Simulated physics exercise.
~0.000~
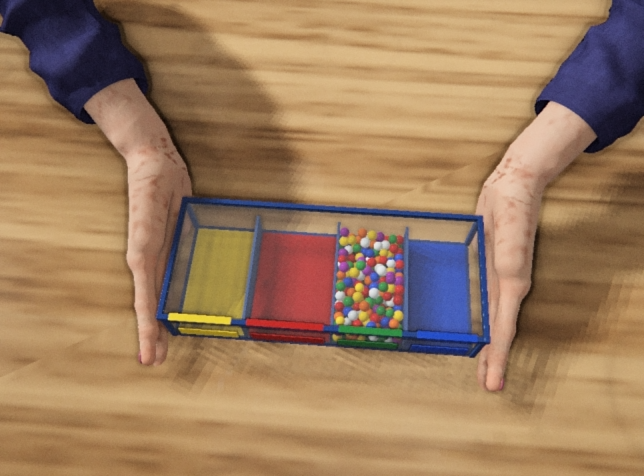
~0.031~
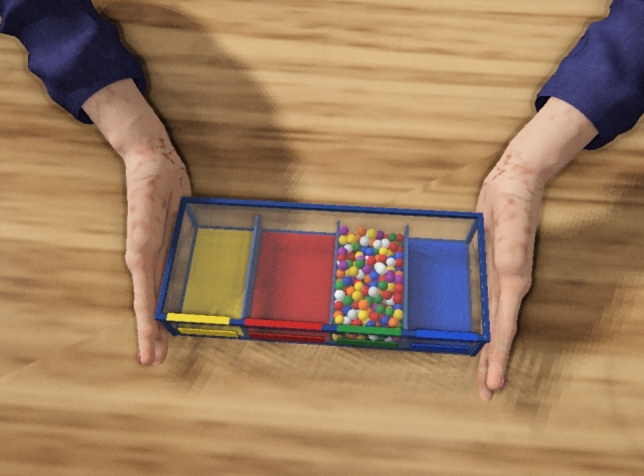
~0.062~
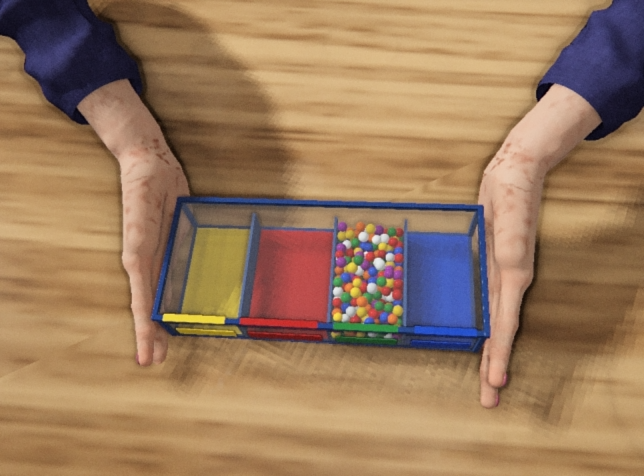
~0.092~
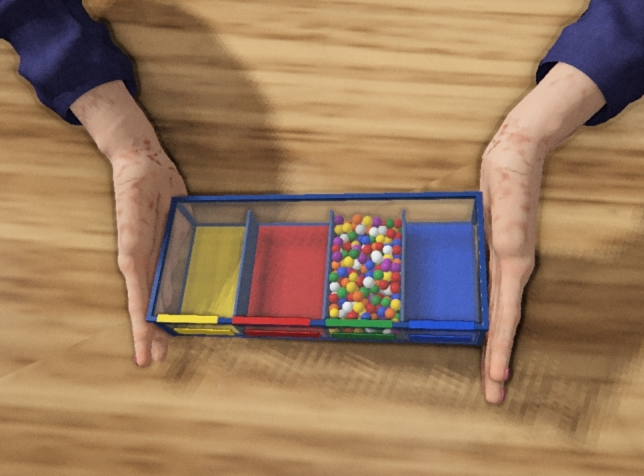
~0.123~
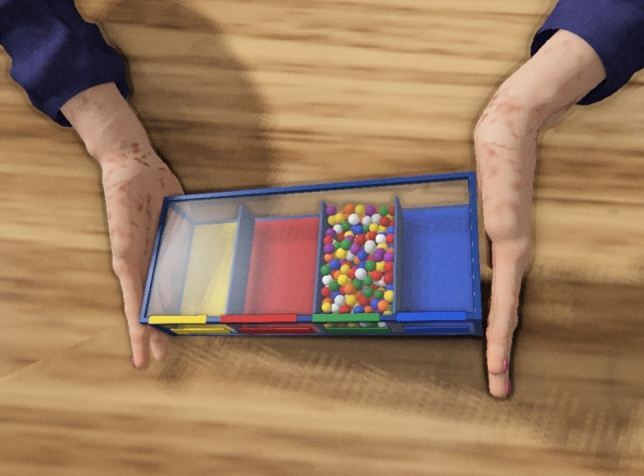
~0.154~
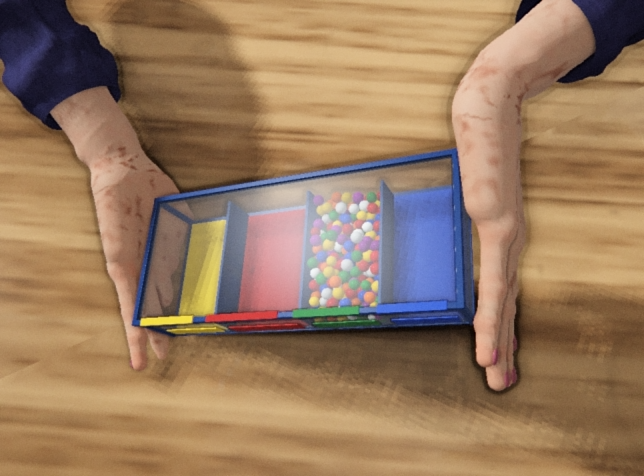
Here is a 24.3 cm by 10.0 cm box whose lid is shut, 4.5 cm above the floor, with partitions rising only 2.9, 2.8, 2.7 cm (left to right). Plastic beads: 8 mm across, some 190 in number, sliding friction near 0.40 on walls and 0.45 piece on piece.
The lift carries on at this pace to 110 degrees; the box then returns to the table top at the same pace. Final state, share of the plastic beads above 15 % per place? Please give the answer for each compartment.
Red N, blue N, green Y, yellow Y.
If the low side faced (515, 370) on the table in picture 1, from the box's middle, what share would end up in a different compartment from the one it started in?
Estimate: Some 35 per cent.
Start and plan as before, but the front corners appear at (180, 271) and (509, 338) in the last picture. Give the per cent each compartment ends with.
Each compartment ends like this: Red 0 per cent, blue 70 per cent, green 30 per cent, yellow 0 per cent.
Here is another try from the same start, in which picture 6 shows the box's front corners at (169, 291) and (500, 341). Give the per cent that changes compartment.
Roughly 80 per cent.
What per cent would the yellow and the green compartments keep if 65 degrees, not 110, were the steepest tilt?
Yellow 5 %, green 80 %.
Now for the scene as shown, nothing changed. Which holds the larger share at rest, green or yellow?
The green compartment ends up with more.
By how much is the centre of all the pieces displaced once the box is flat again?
About 4.0 cm.
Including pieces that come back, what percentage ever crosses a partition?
Close to 30 in a hundred.
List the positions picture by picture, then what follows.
The first picture shows box tilt 0 degrees, front corners at (163, 315) and (484, 338); green 100 %.
The second picture shows box tilt 1 degrees, front corners at (162, 315) and (484, 336).
The third picture shows box tilt 4 degrees, front corners at (158, 316) and (484, 332), lowest corner left front.
The fourth picture shows box tilt 9 degrees, front corners at (153, 317) and (482, 325), lowest corner left front.
The fifth picture shows box tilt 16 degrees, front corners at (146, 319) and (475, 314), lowest corner left front.
The sixth picture shows box tilt 24 degrees, front corners at (138, 321) and (458, 303), lowest corner left front; green 100 %. The box's pace is about 255 degrees a second.
After 0.58 s, tilt 109 degrees; red 10 %, green 80 %, yellow 5 %.
After 0.86 s, tilt 46 degrees; red 5 %, green 75 %, yellow 20 %.
Then, at 1.25 s, tilt 0 degrees; red 5 %, green 70 %, yellow 20 %.
In the end, at 1.9 s, red 5 %, blue 0 %, green 70 %, yellow 20 %.
